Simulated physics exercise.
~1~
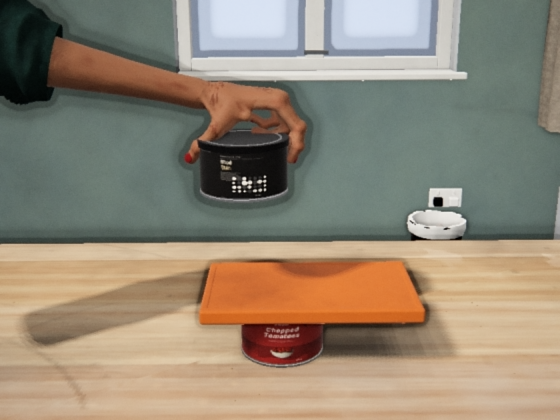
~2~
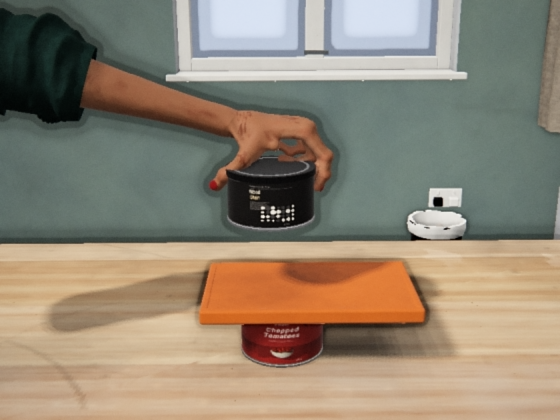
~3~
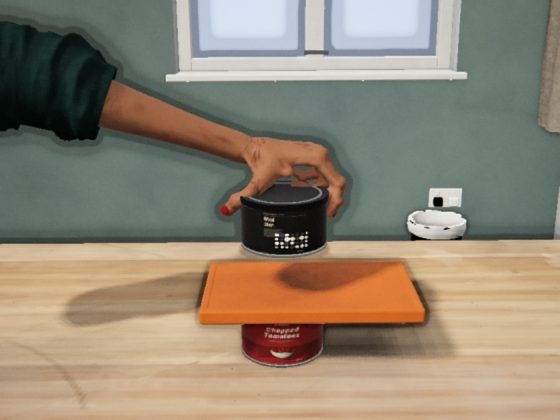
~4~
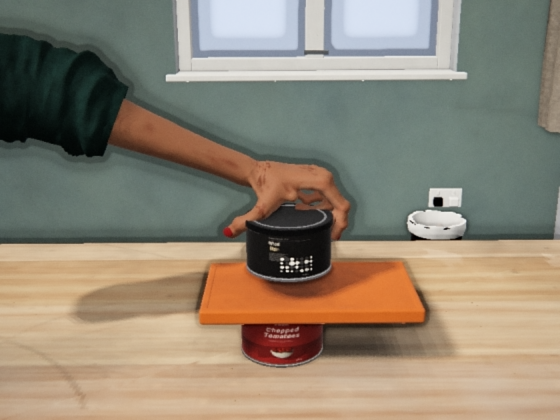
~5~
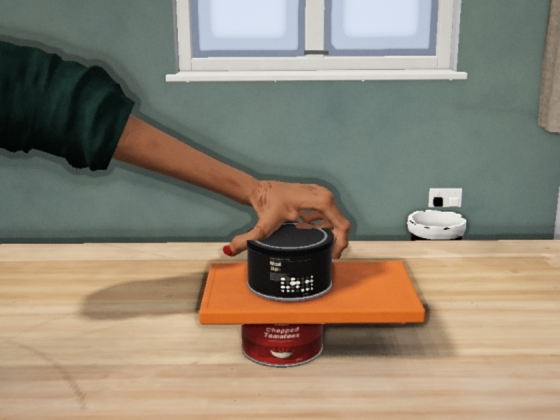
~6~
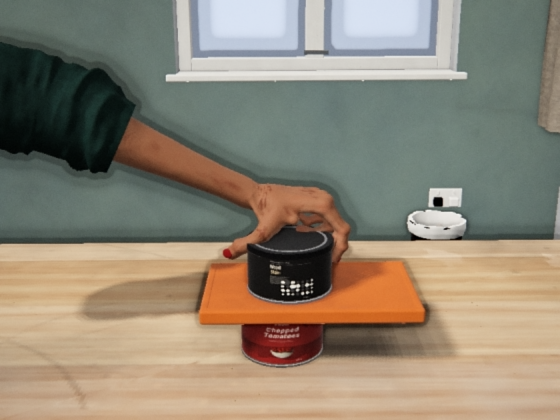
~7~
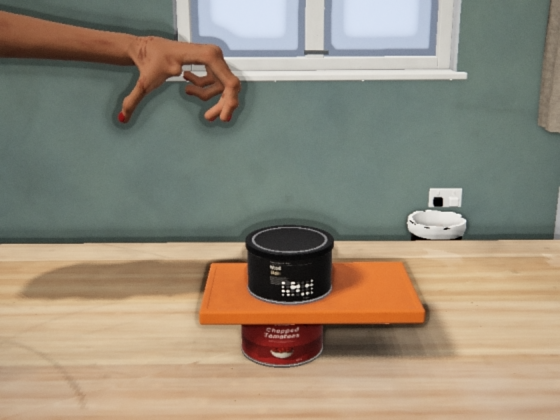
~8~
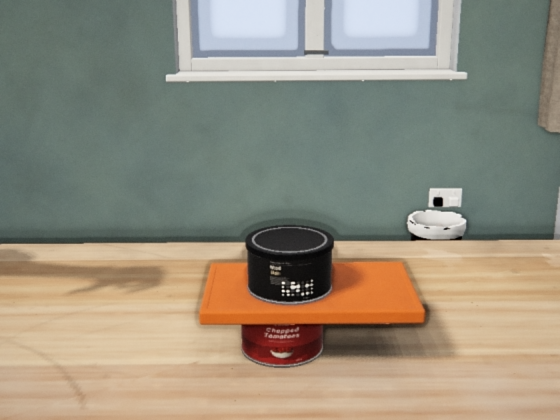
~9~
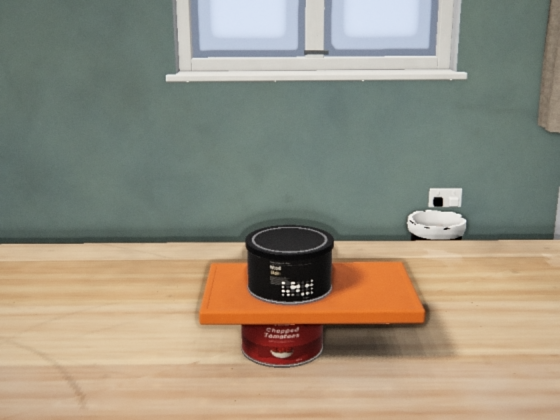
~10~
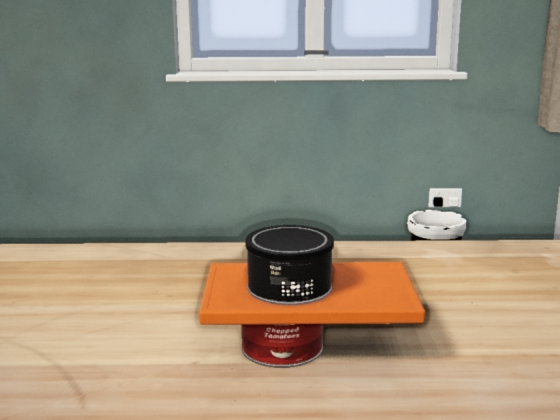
To begin with, a hand reaches in from the left, holding a black tub above an orange slab that lies across a red tin on a wooden worktop, with a green wall and window behind. The hand carries the tub a little to the right and lowers it toward the slab. It sets the tub down on top, roughly above the red tin, and keeps hold briefly. Then the fingers let go, and the hand lifts away up and to the left until it is out of view. The black tub, slab and tin stay stacked and still, balanced to the end.
